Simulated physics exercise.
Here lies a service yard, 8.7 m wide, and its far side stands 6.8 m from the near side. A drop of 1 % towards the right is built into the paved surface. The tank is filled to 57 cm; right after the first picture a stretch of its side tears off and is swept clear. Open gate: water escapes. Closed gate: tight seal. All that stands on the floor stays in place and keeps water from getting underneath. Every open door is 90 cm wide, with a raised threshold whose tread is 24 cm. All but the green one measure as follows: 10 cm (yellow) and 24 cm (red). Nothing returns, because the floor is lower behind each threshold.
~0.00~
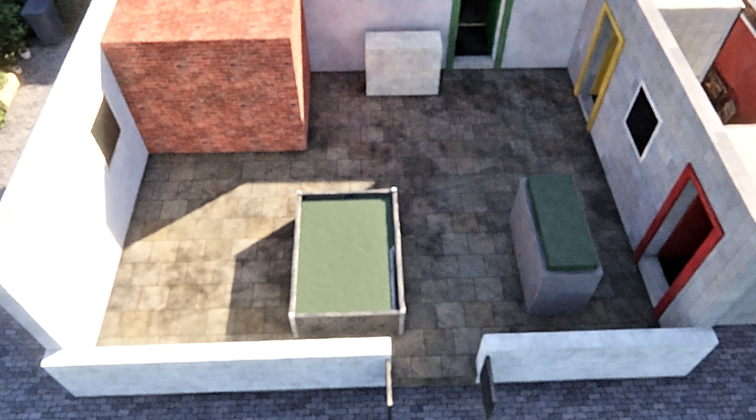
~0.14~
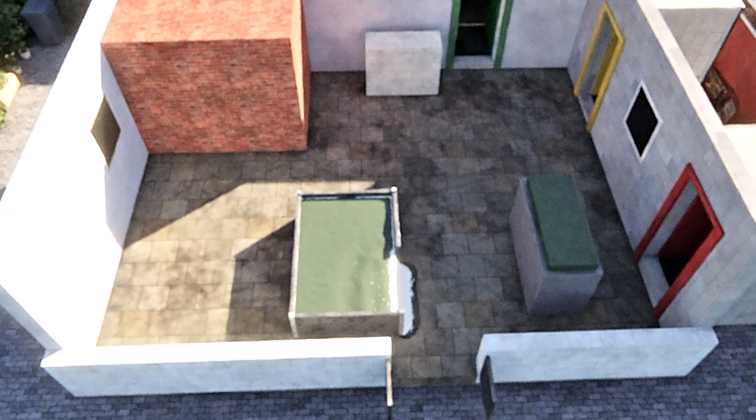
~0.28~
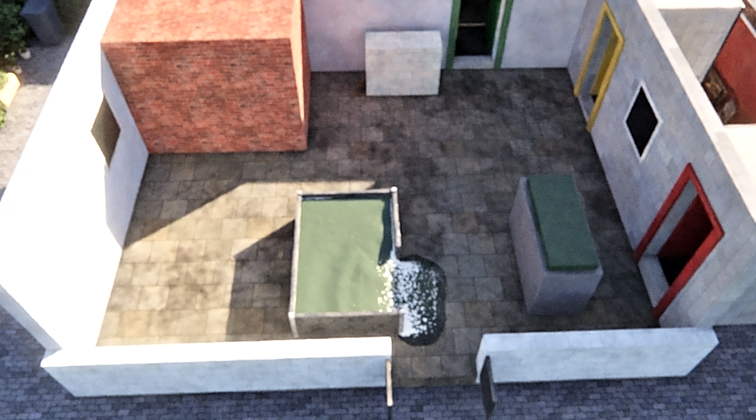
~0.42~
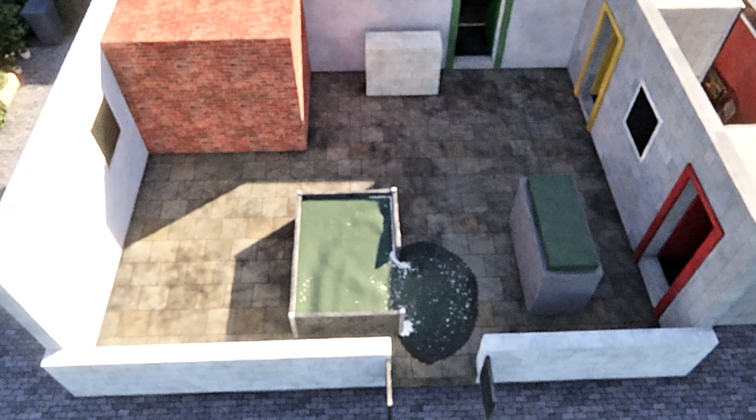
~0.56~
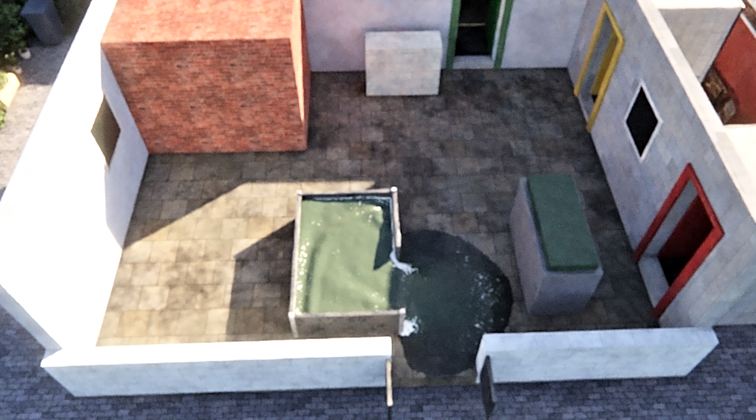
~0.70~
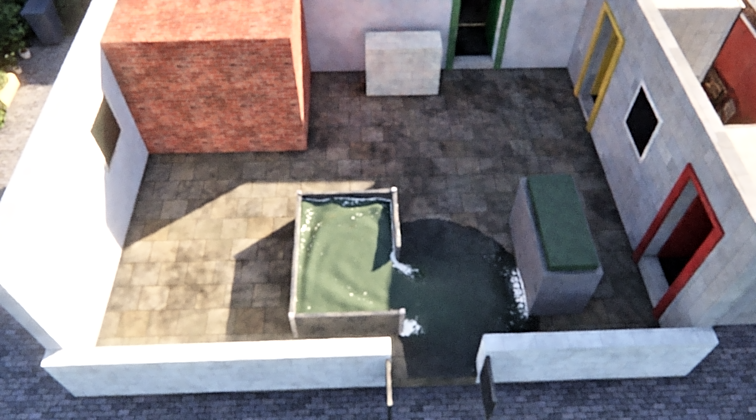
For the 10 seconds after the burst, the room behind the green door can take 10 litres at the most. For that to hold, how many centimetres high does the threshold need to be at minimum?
It would need to be around 8 cm high.
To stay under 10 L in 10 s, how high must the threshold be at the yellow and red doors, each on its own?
You'd want about 8.5 centimetres at yellow and about 16 centimetres at red.
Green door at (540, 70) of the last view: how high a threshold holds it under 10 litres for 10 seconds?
Minimum: Close to 11.5 cm.
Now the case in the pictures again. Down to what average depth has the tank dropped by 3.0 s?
23 cm, roughly.
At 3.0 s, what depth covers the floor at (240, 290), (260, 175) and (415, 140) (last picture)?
About 0, 0 and 2 cm respectively.
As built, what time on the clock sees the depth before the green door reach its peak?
Around 6.0 s.
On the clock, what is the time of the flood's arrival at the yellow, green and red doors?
Arrival: Yellow 3.8 s, green 3.8 s, red 2.0 s.
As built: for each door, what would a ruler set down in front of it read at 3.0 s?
Depths, in cm - yellow: 0, green: 0, red: 17.
After 1.4 s water covers 10 % of the floor, deepest (34 cm) near (513, 295); it has not reached the green door.
After 3.0 s water covers 35 % of the floor, deepest (29 cm) near (667, 354); it has not reached the green door.
After 10.0 s water covers 60 % of the floor, deepest (11 cm) near (591, 141); 9 cm at the green door, 0 litres in over its 16 cm threshold.
At the green door as built, the water arrived by 3.8 s and peaked near 12 cm at 6.2 s.
With a threshold of 6.5 cm, 25 litres would have come in within the 10 s; with 9 cm, 5 litres. So under 10 litres takes about 8 cm.
